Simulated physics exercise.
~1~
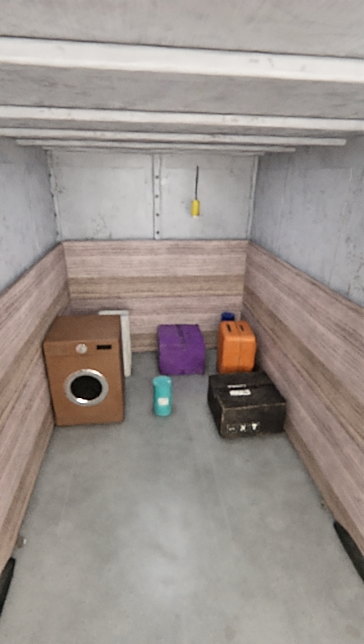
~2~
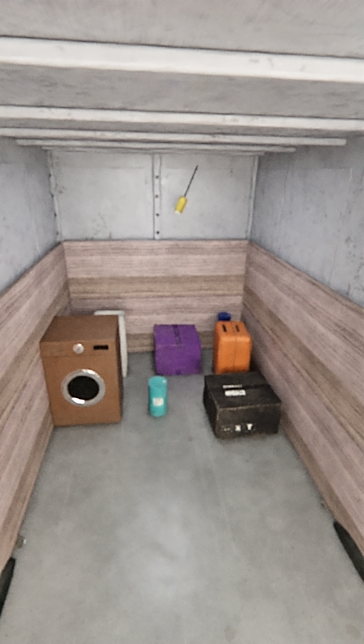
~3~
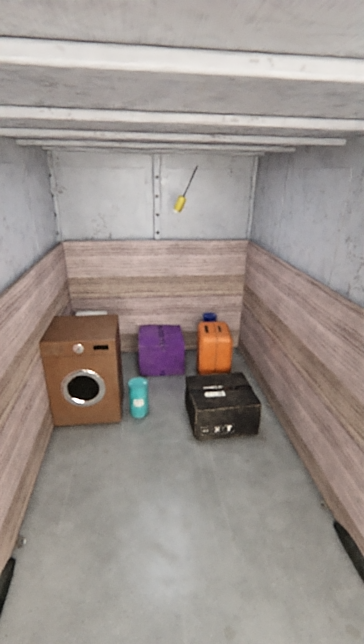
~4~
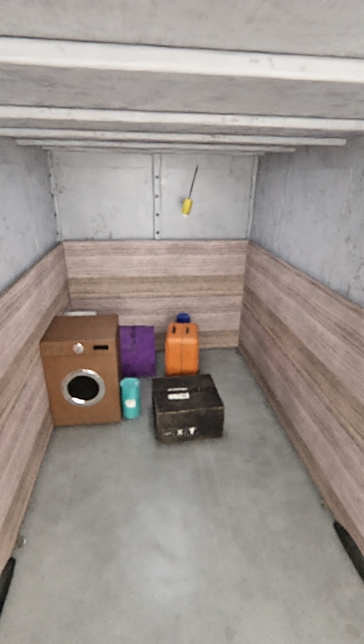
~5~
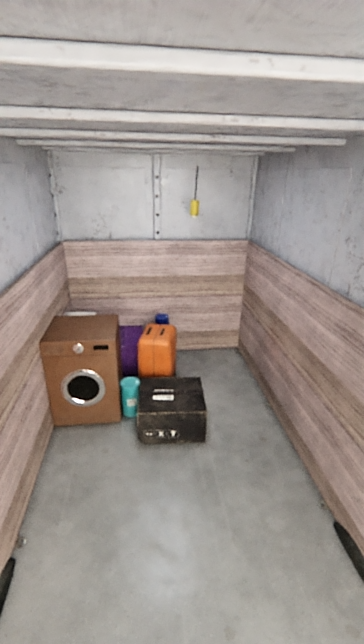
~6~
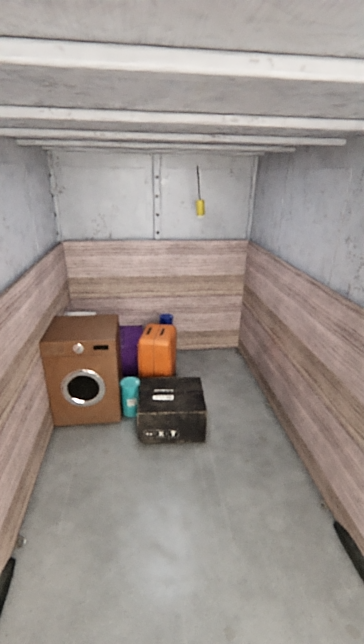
A brown front-loading appliance stands at the left of a moving van's load bay, seen from the open end looking towards the cab, with a white box behind it. A turquoise canister and a purple box sit near the middle, while an orange case, a blue canister and a black box stand to the right, beneath a hanging yellow-handled tool. The tool swings, and the loose load begins sliding left. The canisters, case and boxes keep shifting left, the white box slipping behind the appliance, which stays put. Finally everything rests upright, bunched beside the appliance, leaving the right side empty.
